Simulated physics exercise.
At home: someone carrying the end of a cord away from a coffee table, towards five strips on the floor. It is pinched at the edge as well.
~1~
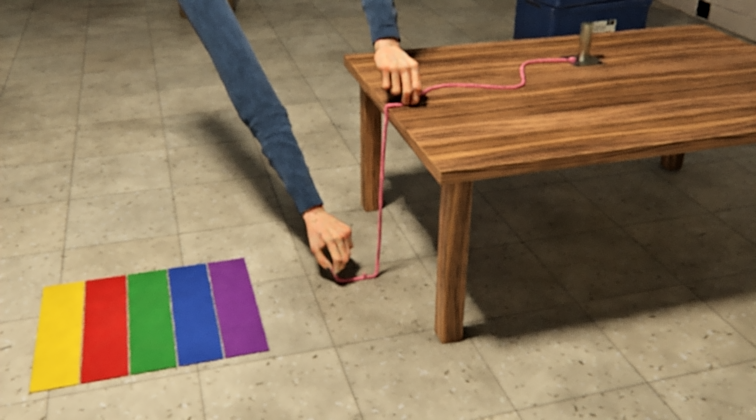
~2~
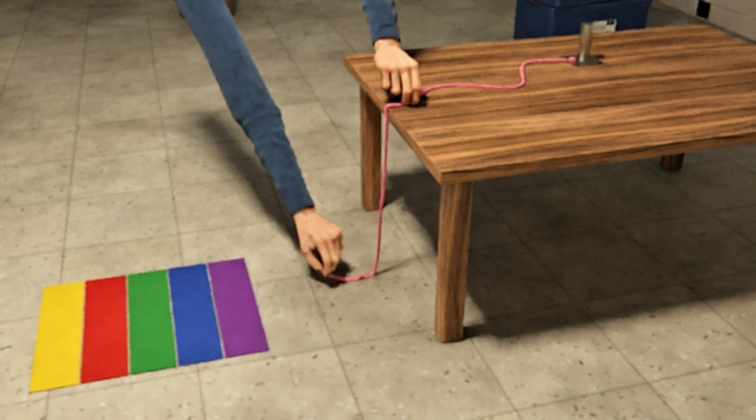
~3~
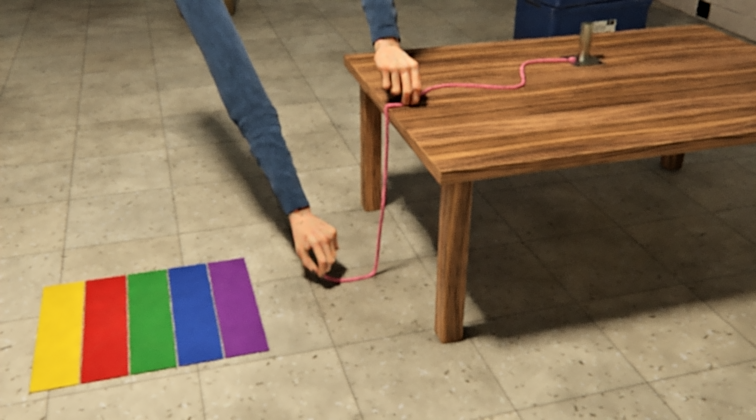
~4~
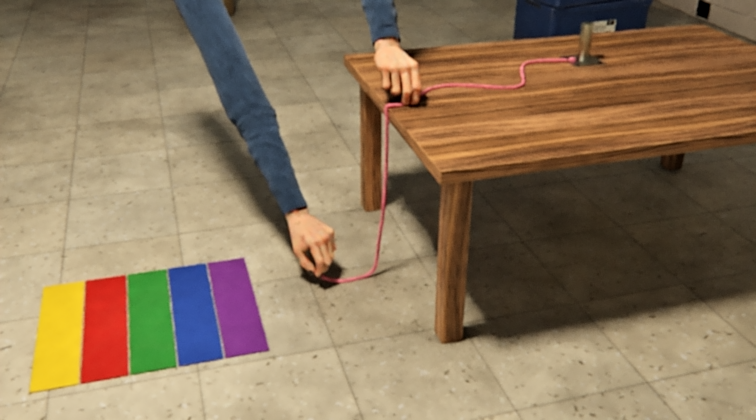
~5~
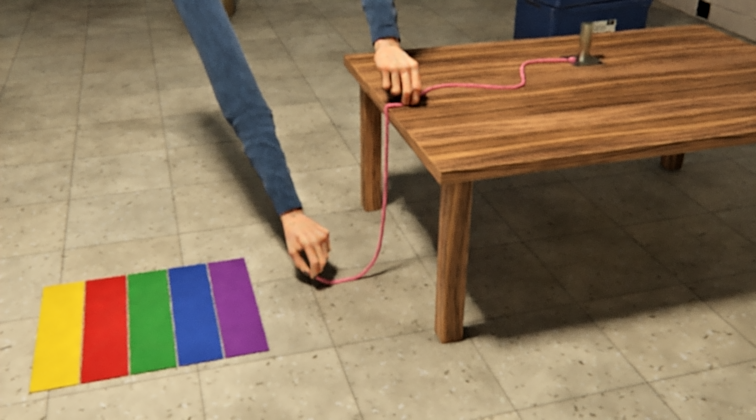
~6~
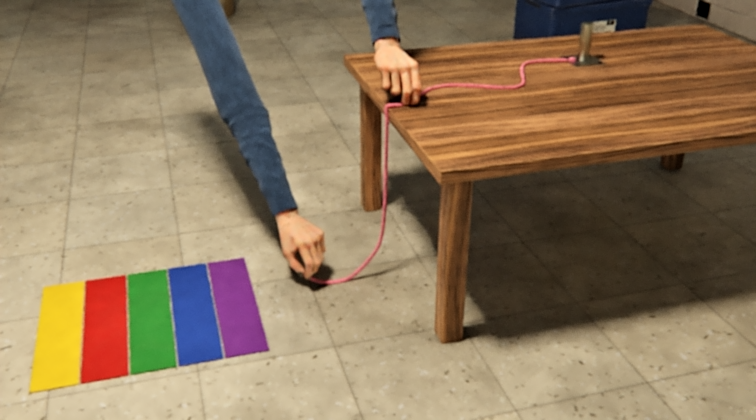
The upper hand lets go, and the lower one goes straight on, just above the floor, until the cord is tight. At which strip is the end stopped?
The end stops over the green strip.
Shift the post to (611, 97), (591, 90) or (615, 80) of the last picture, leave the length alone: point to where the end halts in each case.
About (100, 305), (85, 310) and (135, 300).
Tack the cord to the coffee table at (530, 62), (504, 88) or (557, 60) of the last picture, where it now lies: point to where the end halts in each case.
Try by try, around (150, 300), (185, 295) and (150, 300).
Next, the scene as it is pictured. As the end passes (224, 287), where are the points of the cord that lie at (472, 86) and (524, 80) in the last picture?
They go to (441, 92) and to (495, 78).
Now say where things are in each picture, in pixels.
The first frame shows end (333, 270); purple (243, 335); blue (198, 342); green (152, 350); red (105, 358); yellow (56, 367).
The second frame shows end (324, 271); cord through (539, 61) (523, 84) (446, 86) (394, 106) (384, 187) (377, 258).
The third frame shows end (319, 272).
The fourth frame shows end (316, 273); cord through (539, 61) (523, 84) (446, 86) (394, 106) (385, 187) (377, 258).
The fifth frame shows end (311, 273).
The sixth frame shows end (305, 274); cord through (539, 61) (523, 84) (446, 86) (394, 106) (385, 187) (371, 258).
A little later, end near (224, 287); over purple.
Next, end near (174, 295); over blue.
When it is tight, end near (144, 299); over green. It gets as far as the green strip.
